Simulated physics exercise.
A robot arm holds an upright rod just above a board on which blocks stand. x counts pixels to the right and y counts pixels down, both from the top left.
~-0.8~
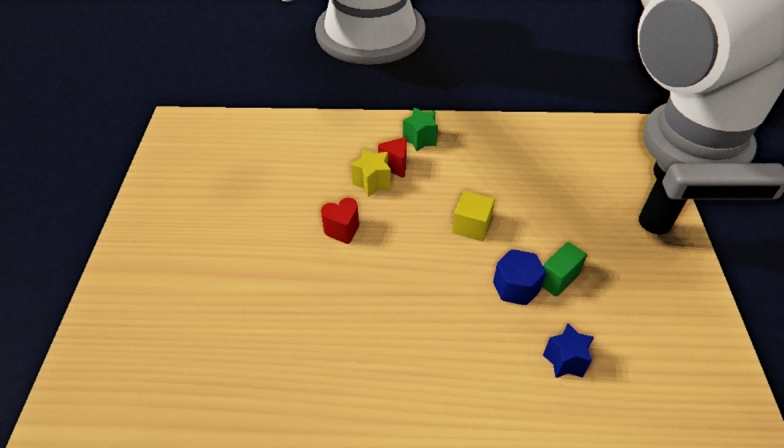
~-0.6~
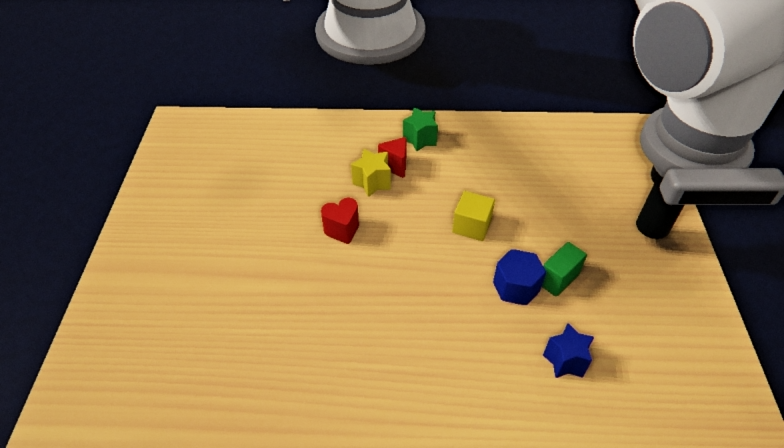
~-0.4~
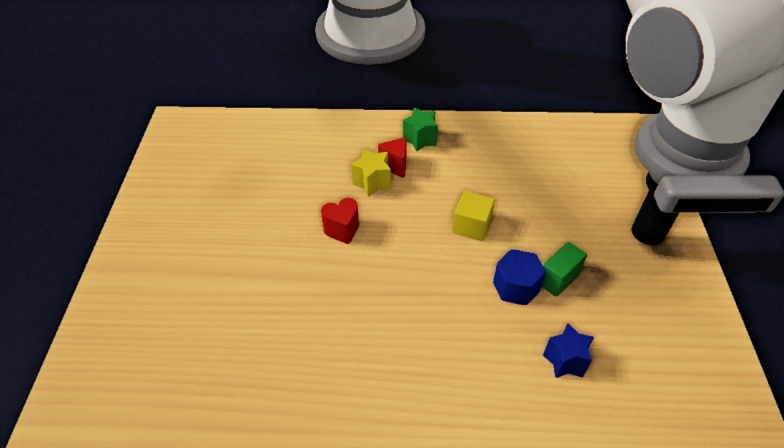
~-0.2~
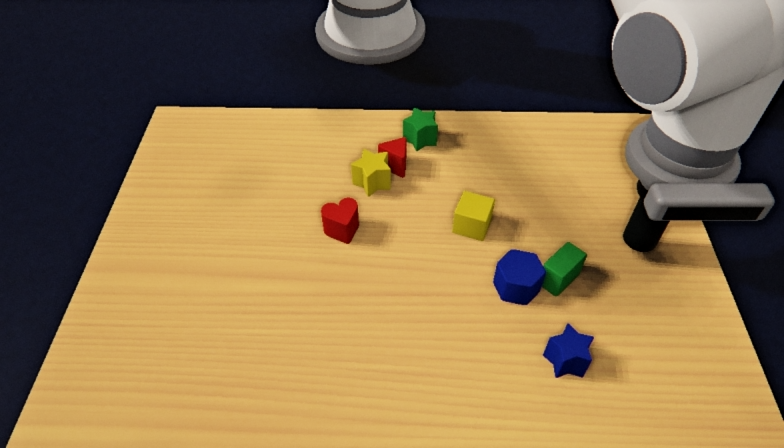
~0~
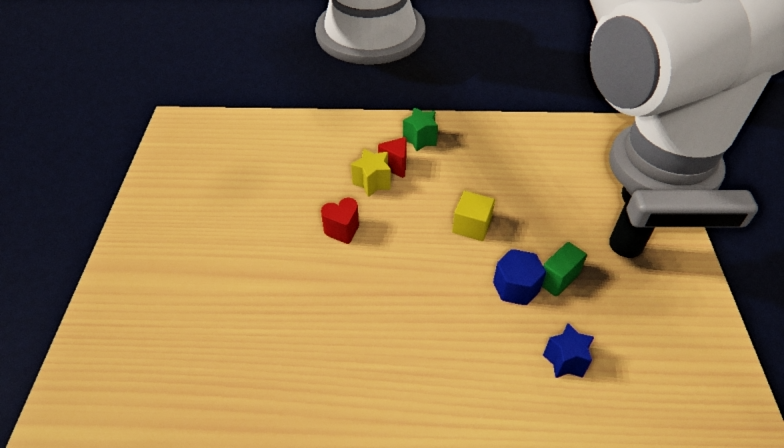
A robot arm holding a dark upright rod moved slightly left and a little toward the viewer at the right side of a wooden board, while the scattered red, yellow, green and blue blocks stayed still.
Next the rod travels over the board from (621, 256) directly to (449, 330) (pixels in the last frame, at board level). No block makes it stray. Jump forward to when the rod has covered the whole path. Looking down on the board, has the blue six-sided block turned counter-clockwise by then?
Answer: No.
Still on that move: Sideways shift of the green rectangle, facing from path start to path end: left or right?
Shifts left.
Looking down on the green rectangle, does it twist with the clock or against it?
The green rectangle rotates counterclockwise.
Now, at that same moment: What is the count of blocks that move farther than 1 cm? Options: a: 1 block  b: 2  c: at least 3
b
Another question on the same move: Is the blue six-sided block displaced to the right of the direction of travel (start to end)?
Yes, that is what happens.
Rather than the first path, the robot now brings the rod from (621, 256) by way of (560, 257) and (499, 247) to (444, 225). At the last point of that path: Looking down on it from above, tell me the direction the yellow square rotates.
The twist is clockwise.
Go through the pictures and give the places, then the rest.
The first picture shows rod's lower end at (655, 223); blue six-sided block at (522, 267); green rectangle at (566, 259); blue star at (574, 343).
The second picture shows rod at (652, 227); blocks still.
The third picture shows rod at (648, 233); blocks still.
The fourth picture shows rod at (640, 240); blocks still.
The fifth picture shows rod at (626, 245); blue six-sided block at (522, 267); green rectangle at (566, 259); blue star at (574, 343).
What follows on the original path. One third of the way, rod at (570, 269); blue six-sided block at (498, 273), turned 35° clockwise; green rectangle at (539, 275).
Two thirds of the way, rod at (512, 294); blue six-sided block at (470, 274), turned 55° clockwise; green rectangle at (498, 312), turned 70° anticlockwise.
At the end, rod at (450, 320); blue six-sided block at (451, 272), turned 80° clockwise; green rectangle at (477, 334), turned 160° anticlockwise; blue star still.
